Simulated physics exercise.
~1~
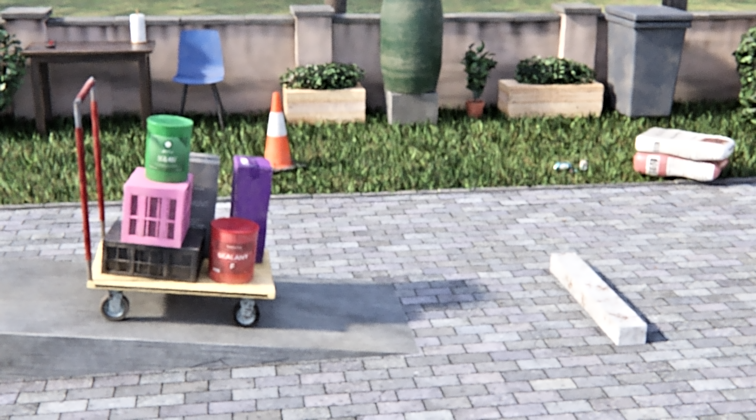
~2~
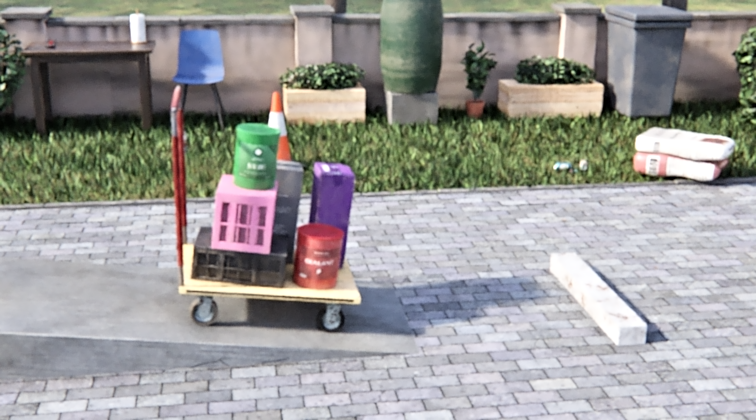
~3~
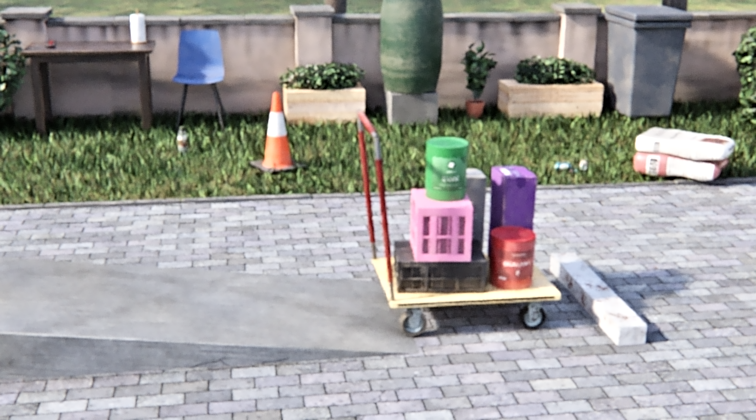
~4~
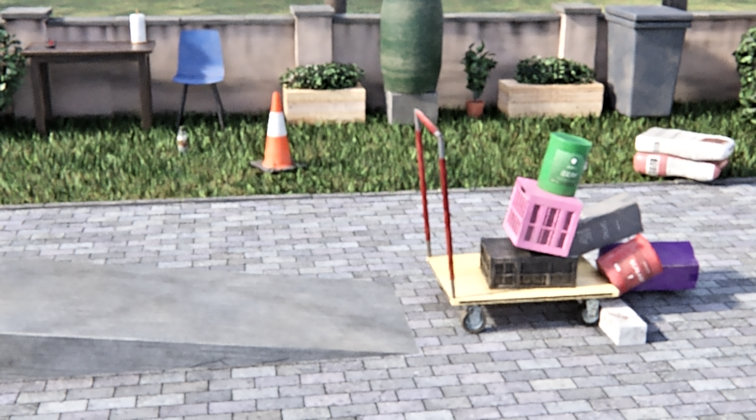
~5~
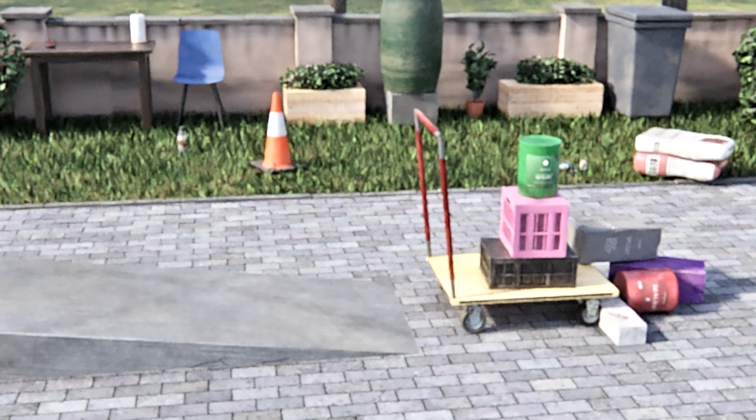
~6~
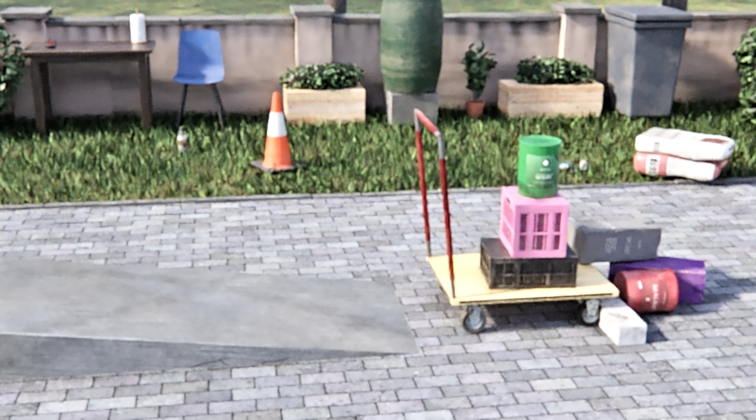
The clip opens on a flat trolley with a red handle, standing on a low grey ramp and loaded with a black crate, a pink crate, a green pail, a red pail, a grey box and a purple box. It rolls right, down the ramp and onto the paving, with its load still upright. At the pale kerb block it stops abruptly, and the grey box, red pail and purple box pitch forward over the front edge while the pink crate and green pail tilt. Those two settle back upright on the black crate, and the three fallen items lie still beyond the trolley.
